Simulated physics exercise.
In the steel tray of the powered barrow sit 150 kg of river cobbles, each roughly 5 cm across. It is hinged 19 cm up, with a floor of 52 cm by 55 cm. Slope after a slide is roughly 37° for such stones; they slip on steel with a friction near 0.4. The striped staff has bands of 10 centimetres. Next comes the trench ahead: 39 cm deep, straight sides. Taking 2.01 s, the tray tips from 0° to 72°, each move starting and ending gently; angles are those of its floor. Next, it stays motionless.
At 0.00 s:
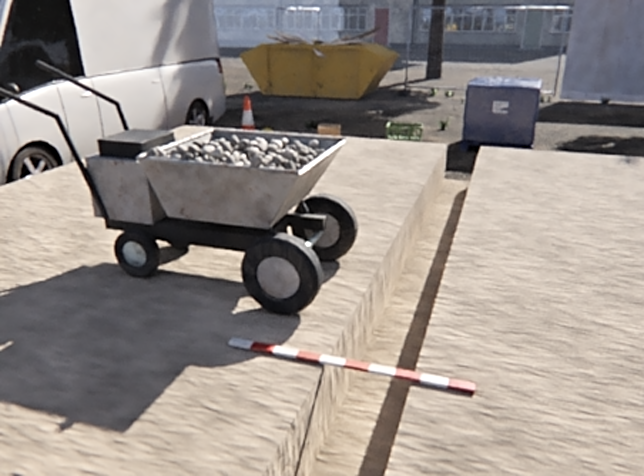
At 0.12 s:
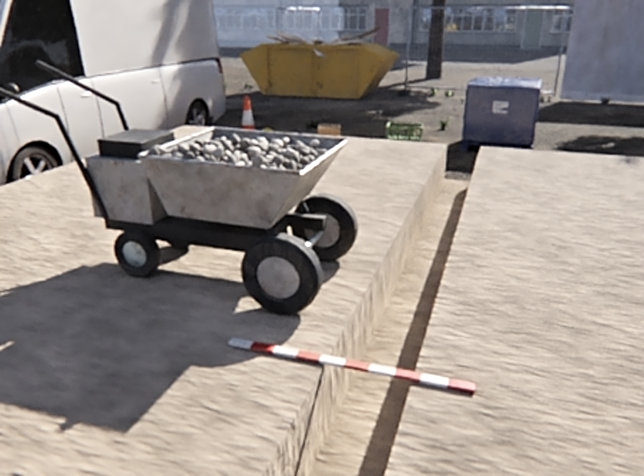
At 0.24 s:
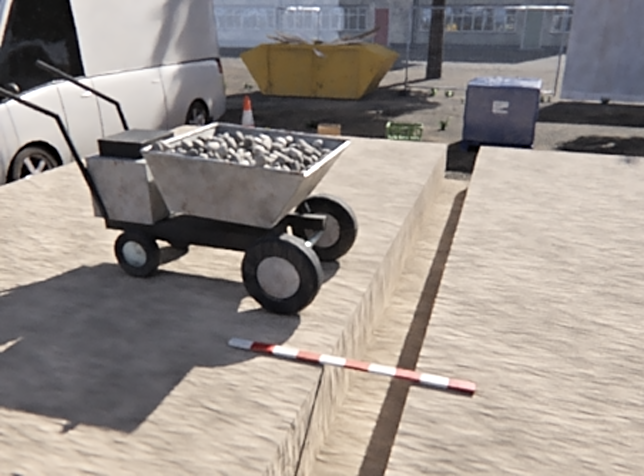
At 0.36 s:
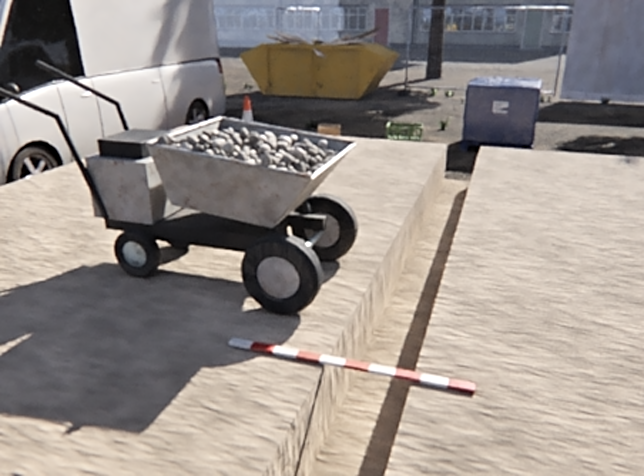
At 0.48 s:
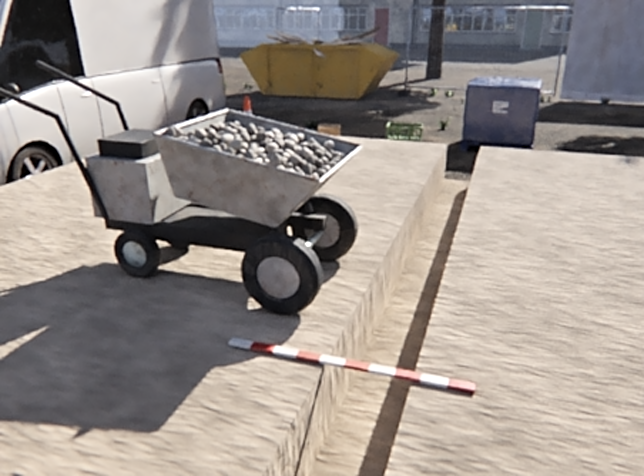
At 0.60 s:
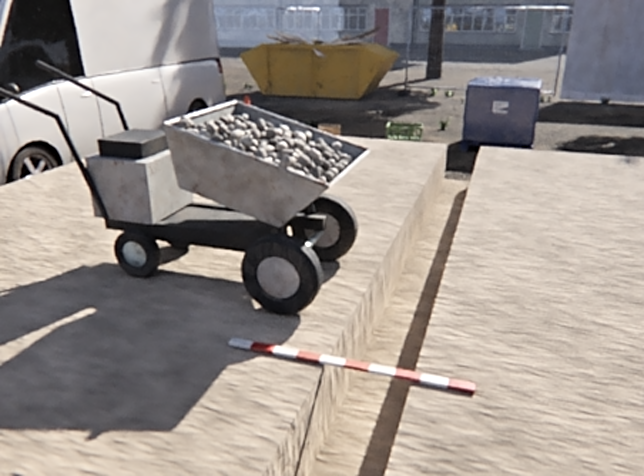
The steel tray of a small powered barrow, heaped with grey cobbles, tilted slowly at first and then more steeply, its back end rising while the wheels stayed still beside a striped staff.
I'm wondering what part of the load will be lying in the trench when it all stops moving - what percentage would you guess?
I would guess about 62 per cent.
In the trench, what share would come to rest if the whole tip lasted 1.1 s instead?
In that case, around 50%.
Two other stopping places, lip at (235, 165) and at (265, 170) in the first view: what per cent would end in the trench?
Some 95 and some 95 per cent, in that order.
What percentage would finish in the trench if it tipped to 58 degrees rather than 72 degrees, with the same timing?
It comes out at about 40 percent.
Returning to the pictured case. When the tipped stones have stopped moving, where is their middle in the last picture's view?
In the last view, about (419, 346).
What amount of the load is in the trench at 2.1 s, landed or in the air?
Close to 20 per cent has got there by then.
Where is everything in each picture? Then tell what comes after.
The first frame shows lip at (300, 173), floor tilted 0°, highest stones at (239, 147).
The second frame shows lip at (301, 174), floor tilted 1°, highest stones at (240, 146); the stones move at 0.1 m/s on average.
In the third frame, the tray is at 3°, its lip at (305, 175); the top of the load is at (235, 143); the stones move at 0.2 m/s on average.
The fourth frame shows lip at (311, 178), floor tilted 6°, highest stones at (233, 138); the stones move at 0.3 m/s on average.
The fifth frame shows lip at (320, 181), floor tilted 10°, highest stones at (233, 130); the stones move at 0.3 m/s on average.
In the sixth frame, the tray is at 15°, its lip at (329, 187); the top of the load is at (235, 123); the stones move at 0.4 m/s on average.
After 1.5 s the floor is at 61°; 98 % in the tray, 2 % in the trench; the foremost stones are at (421, 279).
After 2.1 s the floor is at 72°; 51 % in the tray, 20 % in the trench, 29 % past the trench; the foremost stones are at (549, 318).
After 2.5 s the floor is at 72°; 28 % in the tray, 33 % in the trench, 39 % past the trench; the foremost stones are at (604, 320).
After 4.4 s the floor is at 72°; 0 % in the tray, 62 % in the trench, 38 % past the trench; the foremost stones are at (626, 324).
